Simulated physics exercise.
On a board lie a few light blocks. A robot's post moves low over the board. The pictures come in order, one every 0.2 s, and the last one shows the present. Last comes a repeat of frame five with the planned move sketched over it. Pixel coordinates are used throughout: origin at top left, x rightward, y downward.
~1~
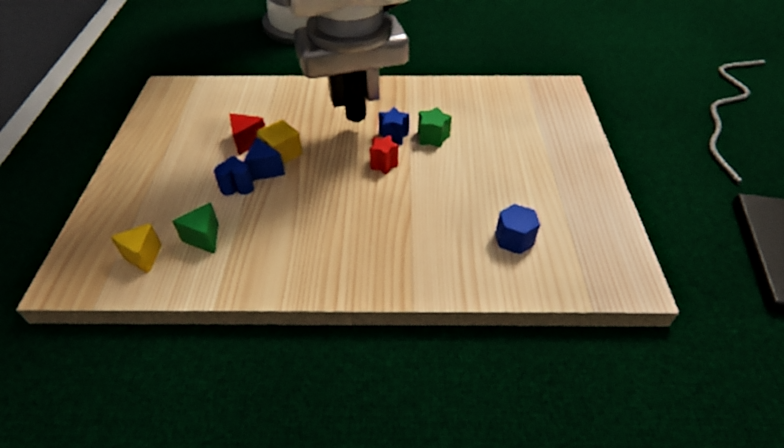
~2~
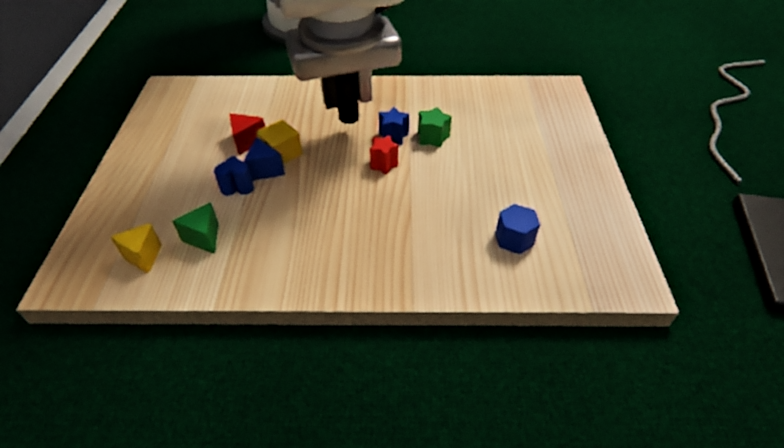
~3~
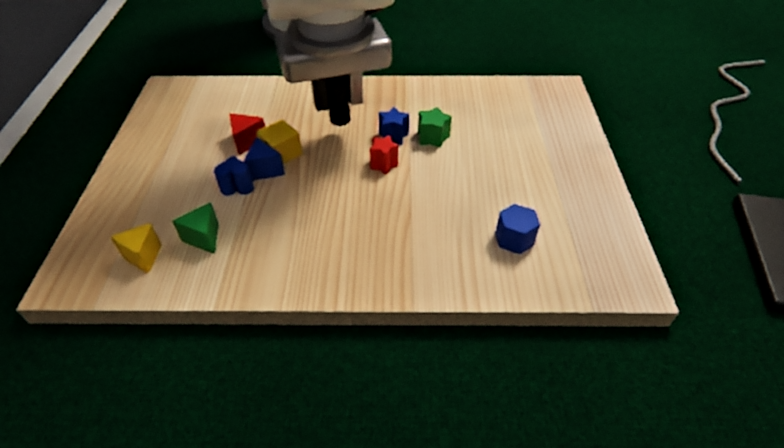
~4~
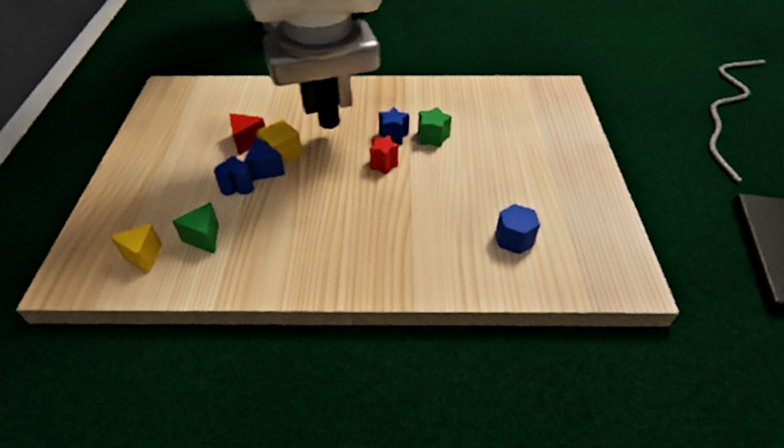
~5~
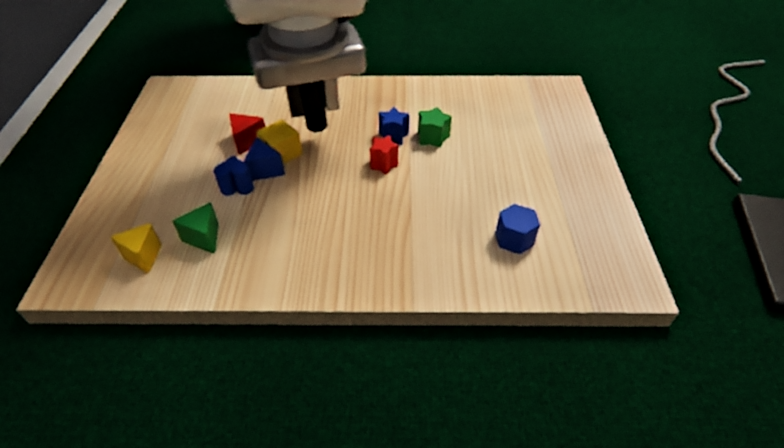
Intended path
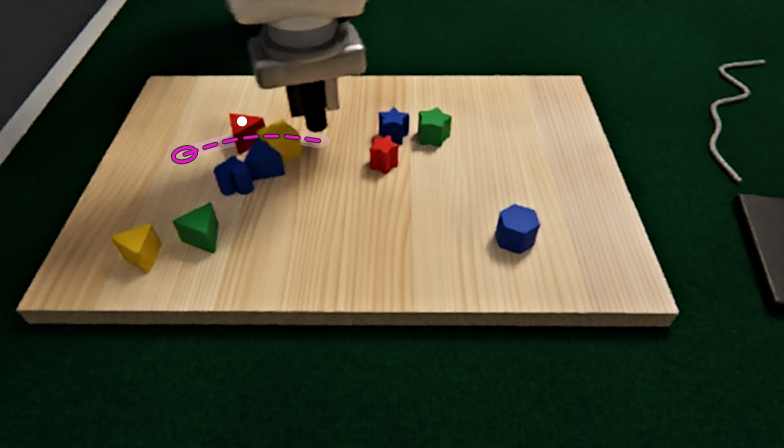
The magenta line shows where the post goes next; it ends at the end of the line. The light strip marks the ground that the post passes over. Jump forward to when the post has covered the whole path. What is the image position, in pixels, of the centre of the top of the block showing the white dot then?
At (166, 148).
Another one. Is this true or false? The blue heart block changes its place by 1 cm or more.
False
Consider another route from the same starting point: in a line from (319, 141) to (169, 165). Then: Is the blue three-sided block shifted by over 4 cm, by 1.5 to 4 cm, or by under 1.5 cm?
Shift: 1.5 to 4 cm.
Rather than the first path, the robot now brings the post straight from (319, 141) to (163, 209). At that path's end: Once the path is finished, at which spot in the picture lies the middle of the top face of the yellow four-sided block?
For the centre of its top, I'd go with (209, 144).
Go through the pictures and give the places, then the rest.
In the first frame, lower end of the post (356, 116), tops of blocks, blue heart block (231, 166), red three-sided block (242, 121), blue three-sided block (260, 150), yellow four-sided block (278, 132).
In the second frame, post (349, 118), blocks as before.
In the third frame, post (340, 120), blocks as before.
In the fourth frame, post (330, 123), blocks as before.
In the fifth frame, post (317, 126), blue heart block (231, 166), red three-sided block (242, 121), blue three-sided block (260, 150), yellow four-sided block (278, 132).
The drawn path runs from (319, 141) through (276, 136) and (230, 141) to (185, 155); the dot is on the red three-sided block.
The first path, step by step. One third of the way, post (271, 122); red three-sided block (238, 122); blue three-sided block (258, 152), turned 20° anticlockwise; yellow four-sided block (265, 132), turned 40° anticlockwise.
Two thirds of the way, post (226, 126); red three-sided block (198, 132), turned 45° anticlockwise; blue three-sided block (258, 153), turned 25° anticlockwise; yellow four-sided block (262, 132), turned 50° anticlockwise.
At the end, post (179, 140); blue heart block not moved; red three-sided block (166, 148), turned 130° anticlockwise; blue three-sided block (258, 153), turned 25° anticlockwise; yellow four-sided block (262, 132), turned 50° anticlockwise.
